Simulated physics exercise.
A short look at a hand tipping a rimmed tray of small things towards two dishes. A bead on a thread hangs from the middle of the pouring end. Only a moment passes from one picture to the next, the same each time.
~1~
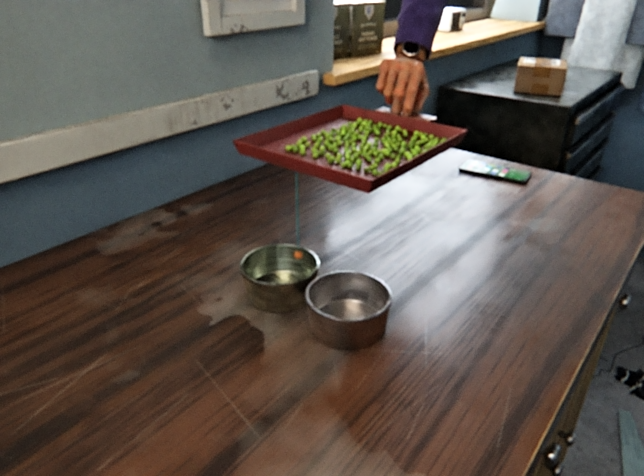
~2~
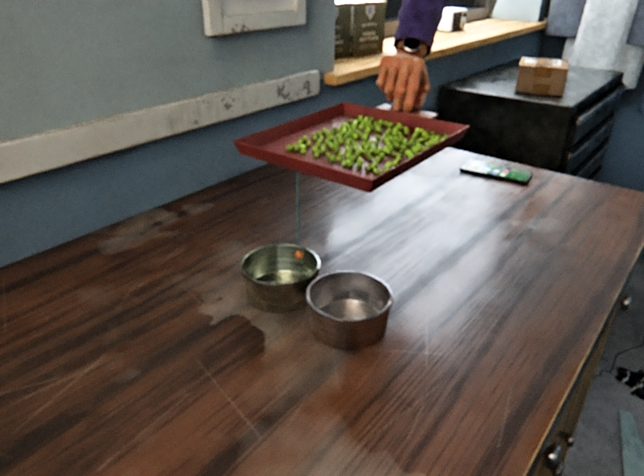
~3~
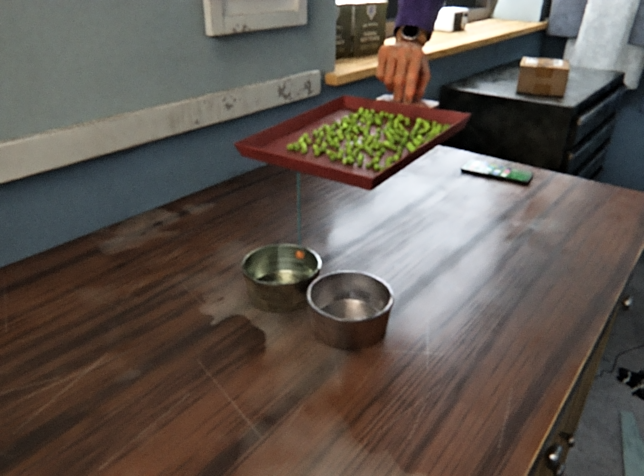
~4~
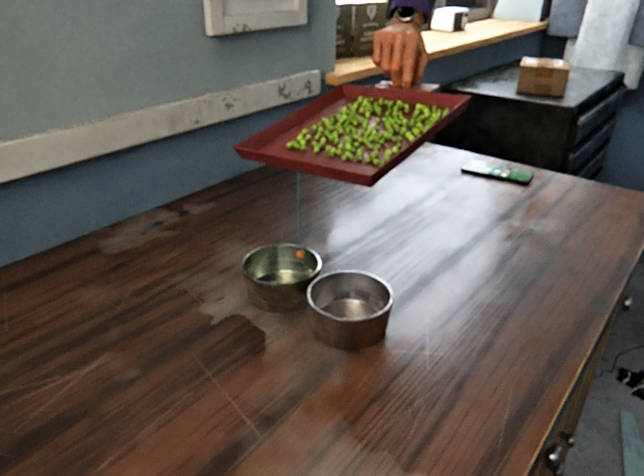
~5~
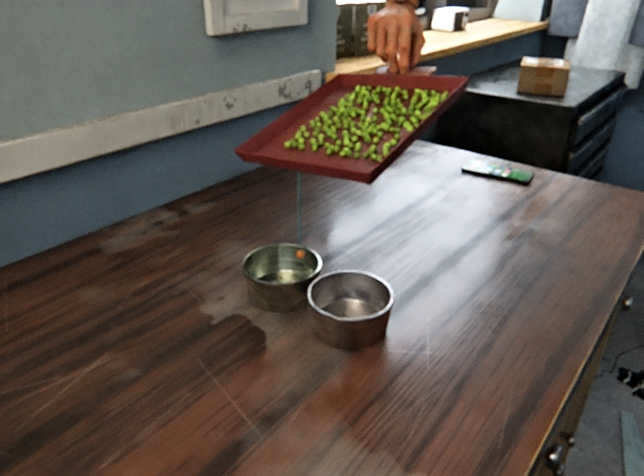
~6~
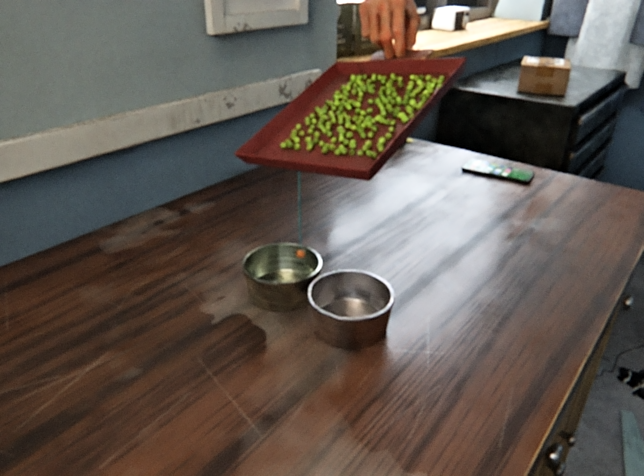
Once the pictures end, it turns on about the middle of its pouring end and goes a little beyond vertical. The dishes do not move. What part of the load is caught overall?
They take only the smaller part between them.
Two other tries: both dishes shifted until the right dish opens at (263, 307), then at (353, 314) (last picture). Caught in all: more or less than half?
The first try: The smaller part. The second: Not half.
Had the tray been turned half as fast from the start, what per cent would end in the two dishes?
Near 40 %.
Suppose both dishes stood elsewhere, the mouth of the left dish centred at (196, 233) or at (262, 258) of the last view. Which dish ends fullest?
First the right dish, then the dish on the left.
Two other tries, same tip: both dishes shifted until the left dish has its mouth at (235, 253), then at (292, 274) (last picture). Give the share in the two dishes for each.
About 90 and 10 per cent.
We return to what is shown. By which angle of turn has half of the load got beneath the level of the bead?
Near 95 degrees.
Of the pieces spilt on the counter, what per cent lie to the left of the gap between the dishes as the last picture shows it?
Some 100 per cent.
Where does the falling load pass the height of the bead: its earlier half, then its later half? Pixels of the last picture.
The first part at (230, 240); the rest at (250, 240).
Soon, tray tipped steeply; about two thirds on the tray; a stray few in the left dish; a stray few outside both; about a third in the air.
A while on, tray tipped past a quarter turn; a stray few on the tray; about a quarter in the left dish; about half outside both; a small part in the air.
Towards the end, tray tipped past a quarter turn; about a quarter in the left dish; about two thirds outside both.
Finally, tray tipped past a quarter turn; none in the right dish; about a quarter in the left dish; about two thirds outside both.
